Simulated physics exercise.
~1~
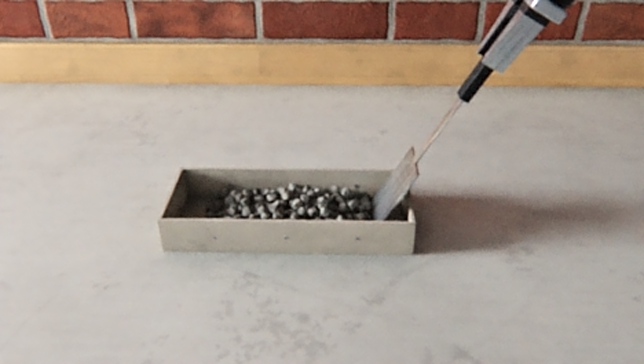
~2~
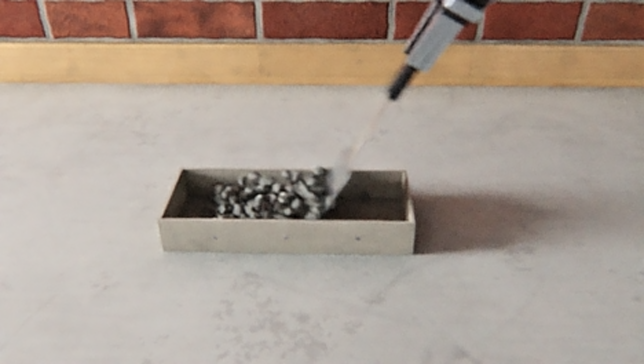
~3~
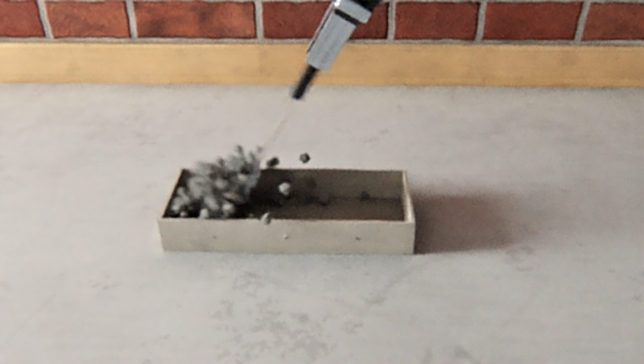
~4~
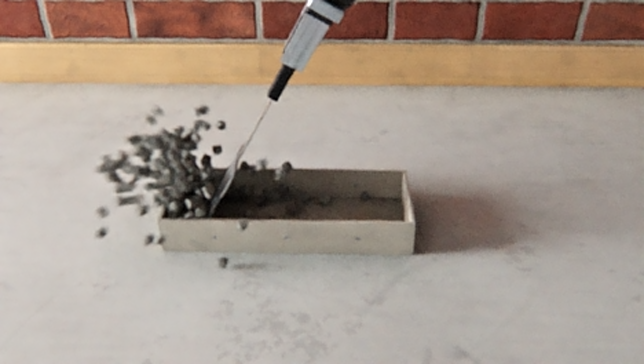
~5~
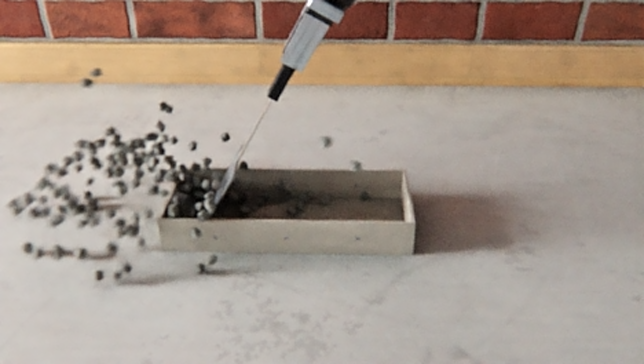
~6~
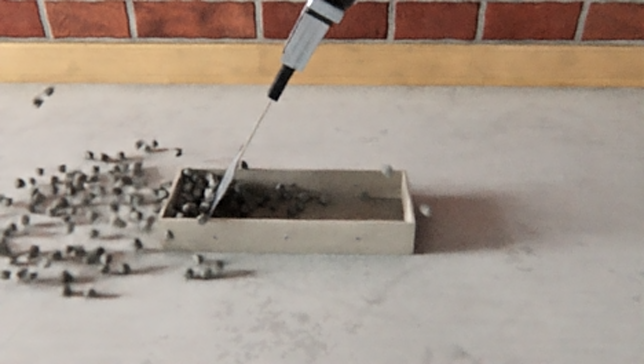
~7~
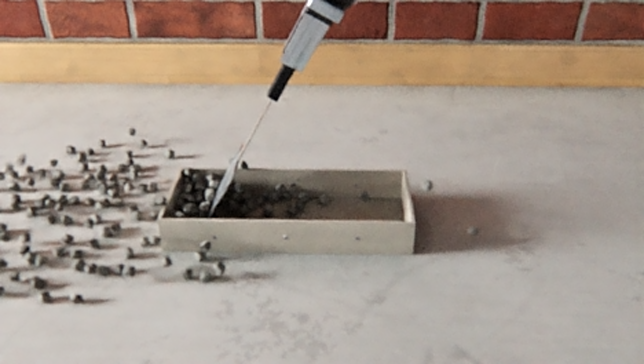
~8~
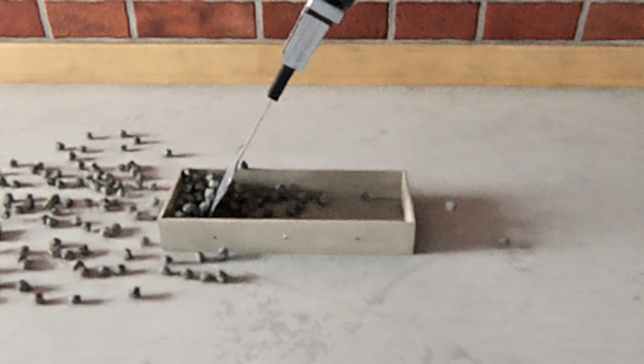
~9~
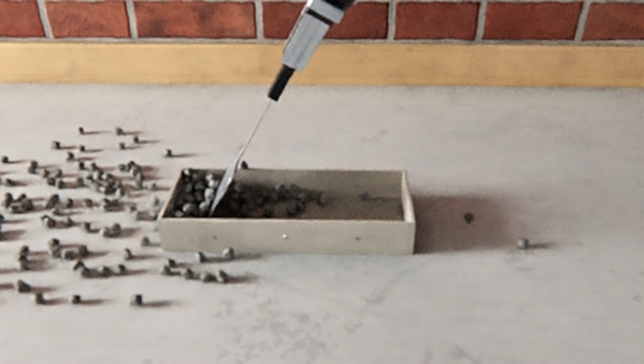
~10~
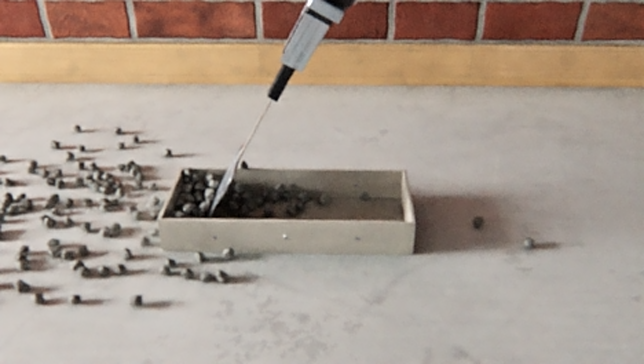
On a pale grey table top in front of a red brick wall with a tan strip along its base, seen from slightly above, a shallow beige trough holds a heap of small dark pebbles. A robot arm, black and silver, reaches in from the upper right with a thin paddle at the trough's right end. The paddle sweeps left, bunching the pebbles and flinging many over the left end, then stops inside the trough. The pebbles scatter across the table at left, while two land on the right. Many remain heaped around the still paddle.
